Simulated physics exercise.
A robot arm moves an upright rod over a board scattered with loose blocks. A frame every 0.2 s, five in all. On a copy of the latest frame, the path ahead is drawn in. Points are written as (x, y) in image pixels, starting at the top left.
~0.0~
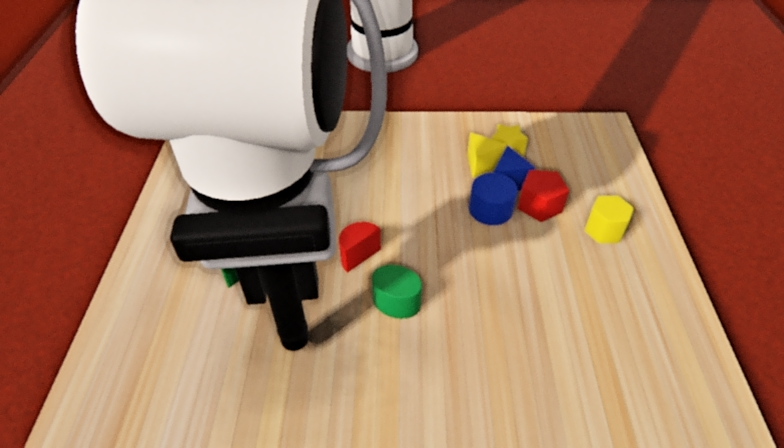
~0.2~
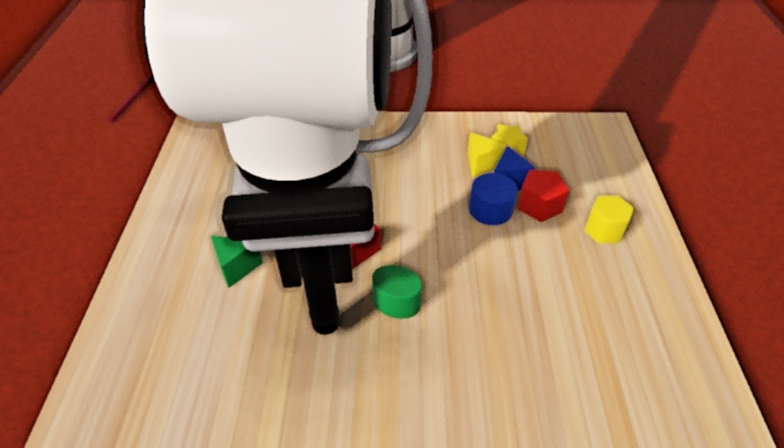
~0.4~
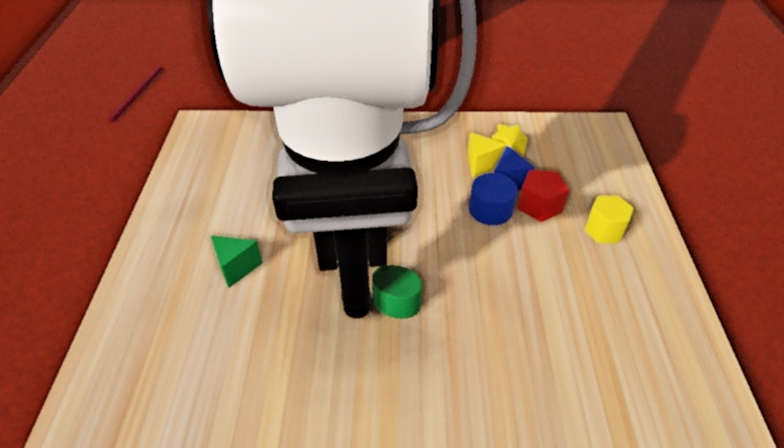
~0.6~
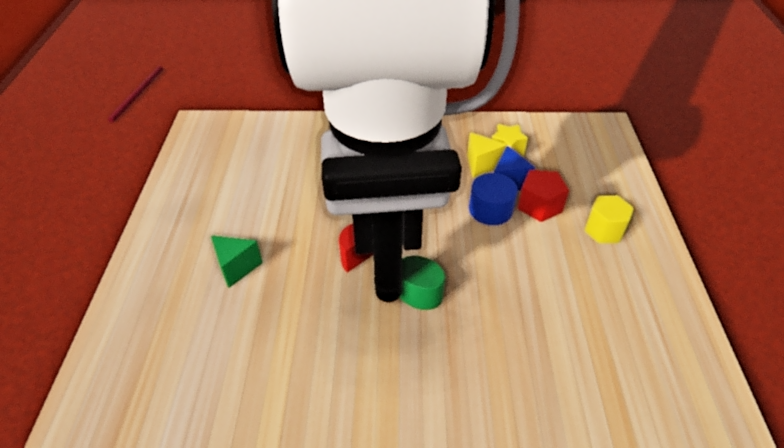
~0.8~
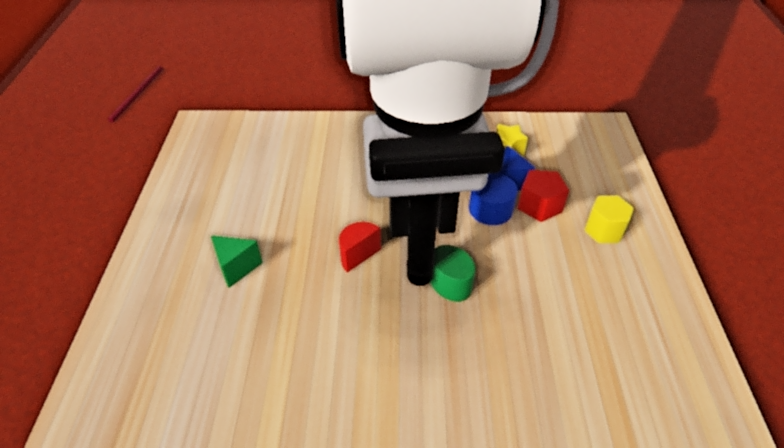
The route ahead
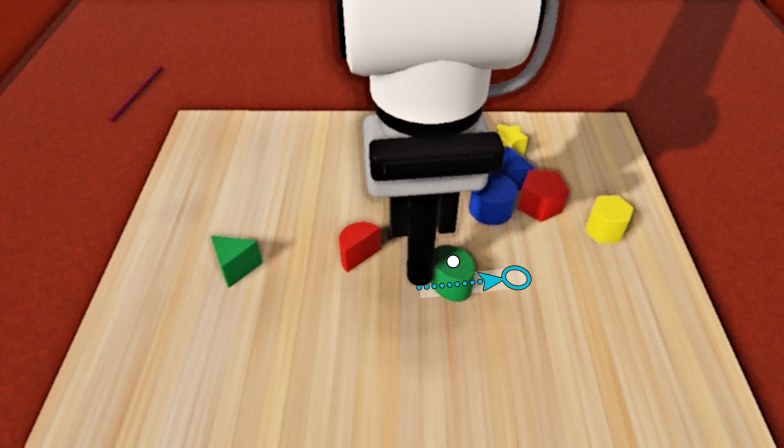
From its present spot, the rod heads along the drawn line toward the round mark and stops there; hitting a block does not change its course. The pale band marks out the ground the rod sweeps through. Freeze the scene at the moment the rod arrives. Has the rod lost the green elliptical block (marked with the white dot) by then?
Going by the path, no.
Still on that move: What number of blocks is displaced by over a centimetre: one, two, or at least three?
I'd say just one block gets shifted by more than about 1 cm.
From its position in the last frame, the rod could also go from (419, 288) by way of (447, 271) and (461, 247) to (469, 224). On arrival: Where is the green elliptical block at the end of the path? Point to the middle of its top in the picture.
(485, 254)
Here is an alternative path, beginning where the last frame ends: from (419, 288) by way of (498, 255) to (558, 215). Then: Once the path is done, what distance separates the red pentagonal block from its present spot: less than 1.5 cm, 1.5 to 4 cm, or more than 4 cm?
The red pentagonal block moves 1.5-4 cm.
Drawn move, straight from (419, 288) to (516, 278); the dot is on the green elliptical block.
The first path, step by step. Halfway along, rod (470, 272); green elliptical block (504, 257).
At the end, rod (519, 267); red half-round block still; green elliptical block (555, 254), turned 15° clockwise.
